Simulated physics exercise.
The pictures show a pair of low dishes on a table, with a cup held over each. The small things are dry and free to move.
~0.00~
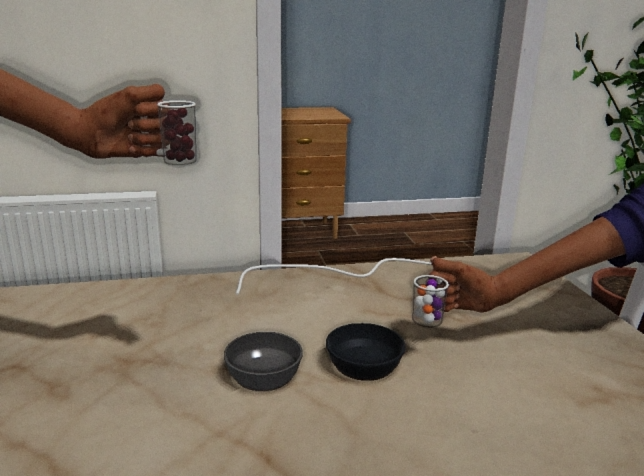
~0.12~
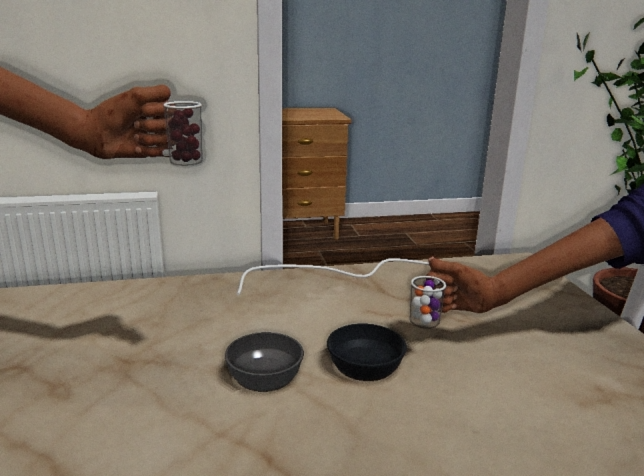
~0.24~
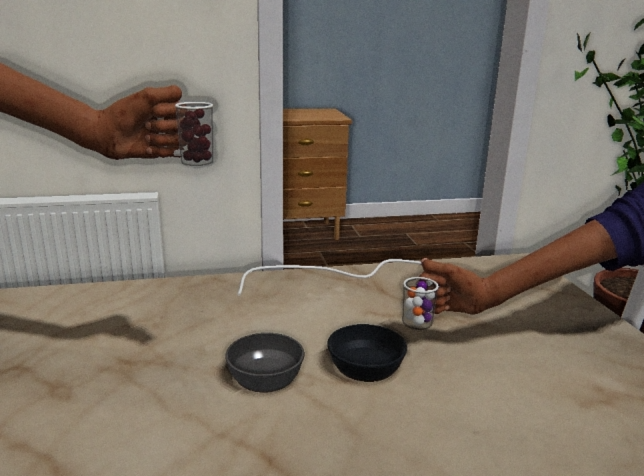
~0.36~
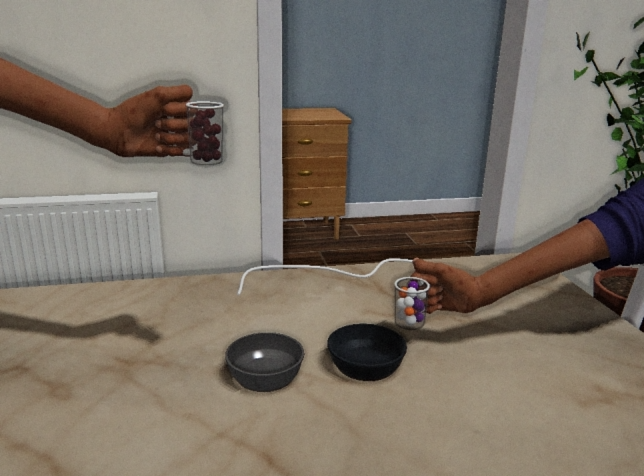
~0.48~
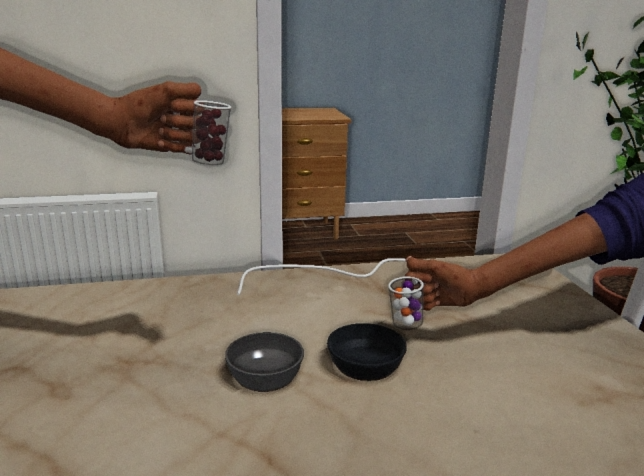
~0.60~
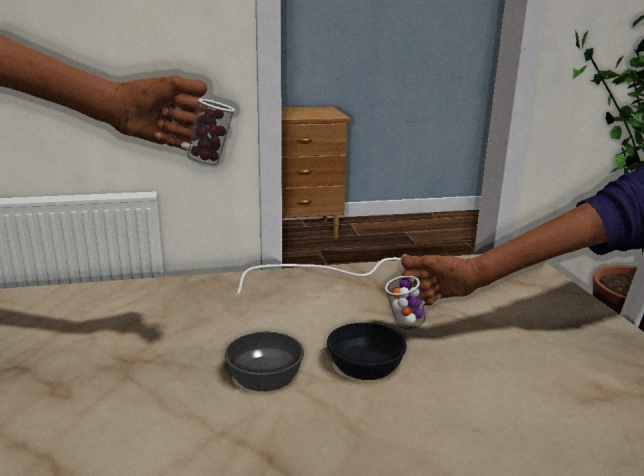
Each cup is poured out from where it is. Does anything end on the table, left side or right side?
On the left the dish loses some pieces, on the right it keeps them all.
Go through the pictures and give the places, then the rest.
The first frame shows left dish (268, 376), empty; left cup (179, 133), holding dried cherries, high above its dish; right dish (377, 367), empty; right cup (429, 302), holding gumballs, just above its dish.
The second frame shows left cup (185, 134), upright; right cup (426, 302), upright.
The third frame shows left cup (196, 134), upright; right cup (419, 304), upright.
The fourth frame shows left cup (206, 134), upright; right cup (411, 304), upright.
The fifth frame shows left cup (210, 133), tipped 8°; right cup (407, 304), tipped 8°.
The sixth frame shows left dish (270, 376); left cup (210, 133), tipped 17°; right dish (378, 366); right cup (407, 303), tipped 17°.
By 1.21 s, left, every one still in the cup; right, every one still in the cup.
By 1.74 s, left, every one still in the cup; right, roughly two thirds still in the cup, roughly a quarter in the dish, about a tenth in the air.
By 2.20 s, left, roughly a quarter in the dish, about a tenth outside the dish, roughly two thirds in the air; right, every one in the dish.
When it is over (3.1 s), left, roughly half in the dish, roughly half outside the dish; right, every one in the dish, not one outside the dish.
